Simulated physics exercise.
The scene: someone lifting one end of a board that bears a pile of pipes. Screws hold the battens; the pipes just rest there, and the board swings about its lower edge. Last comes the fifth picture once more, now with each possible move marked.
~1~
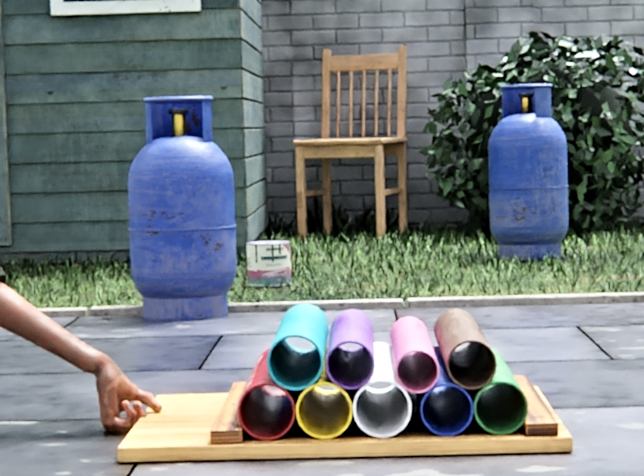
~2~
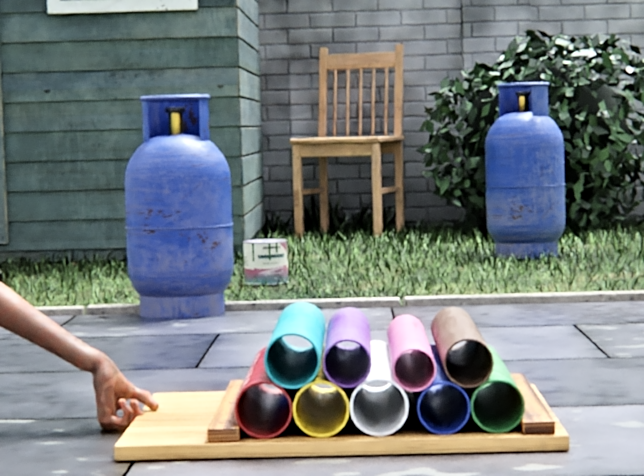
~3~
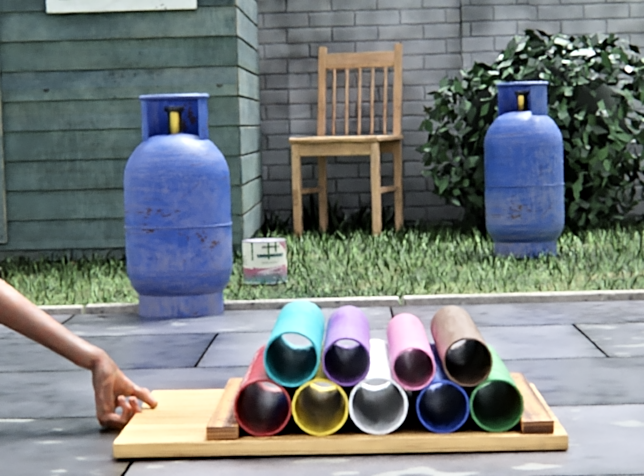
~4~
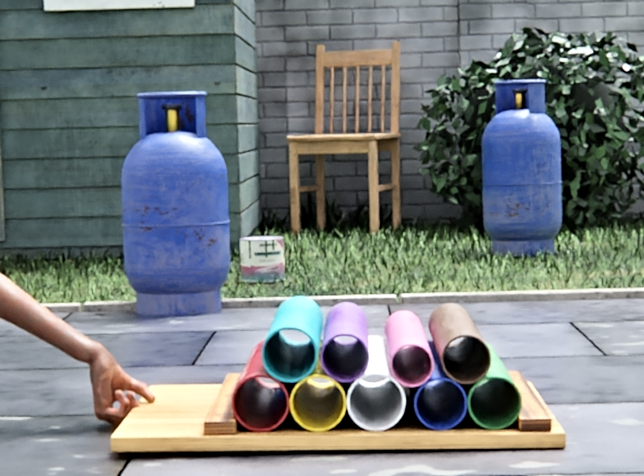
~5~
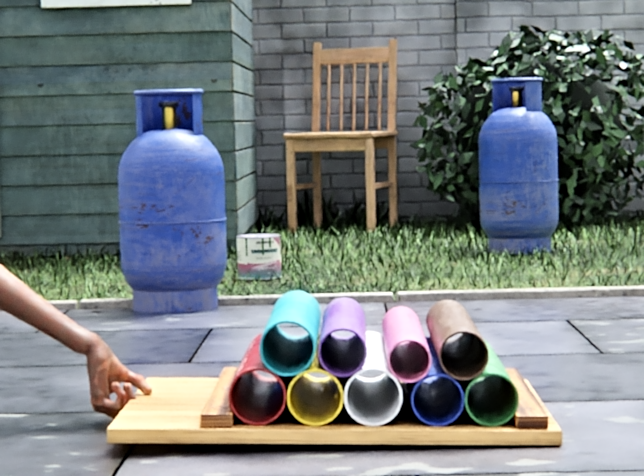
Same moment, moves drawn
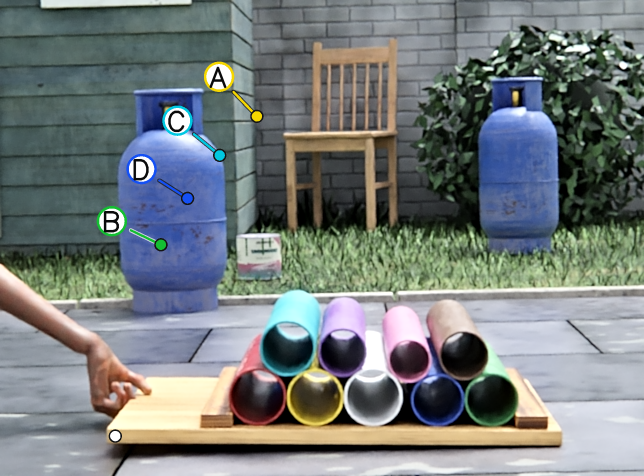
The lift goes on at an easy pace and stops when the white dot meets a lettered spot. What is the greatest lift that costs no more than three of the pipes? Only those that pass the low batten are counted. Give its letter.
No higher than B.
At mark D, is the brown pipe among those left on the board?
No.
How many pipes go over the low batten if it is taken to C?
At C the number is nine.
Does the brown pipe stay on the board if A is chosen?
No, with A.
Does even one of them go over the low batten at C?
Yes, at C.
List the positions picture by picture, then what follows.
Yellow pipe (324, 411); white pipe (382, 408); blue pipe (447, 410), in the first frame.
Blue pipe (444, 408); green pipe (498, 406), in the second frame.
Board (341, 411); red pipe (263, 408); purple pipe (347, 361), in the third frame.
Board (339, 408); red pipe (261, 403); yellow pipe (318, 403), in the fourth frame.
Board (336, 402); red pipe (258, 397); yellow pipe (315, 397), in the fifth frame.
On the marked copy, A at (257, 116); B at (161, 245); C at (219, 155); D at (188, 198); the white dot at (115, 436).
With B. Early on, board at 16°.
Further on, board at 27°.
At the end, board at 27°, none over the low batten.
As for the rest, A nine over the low batten; C nine over the low batten; D four over the low batten (brown, pink, purple, turquoise).
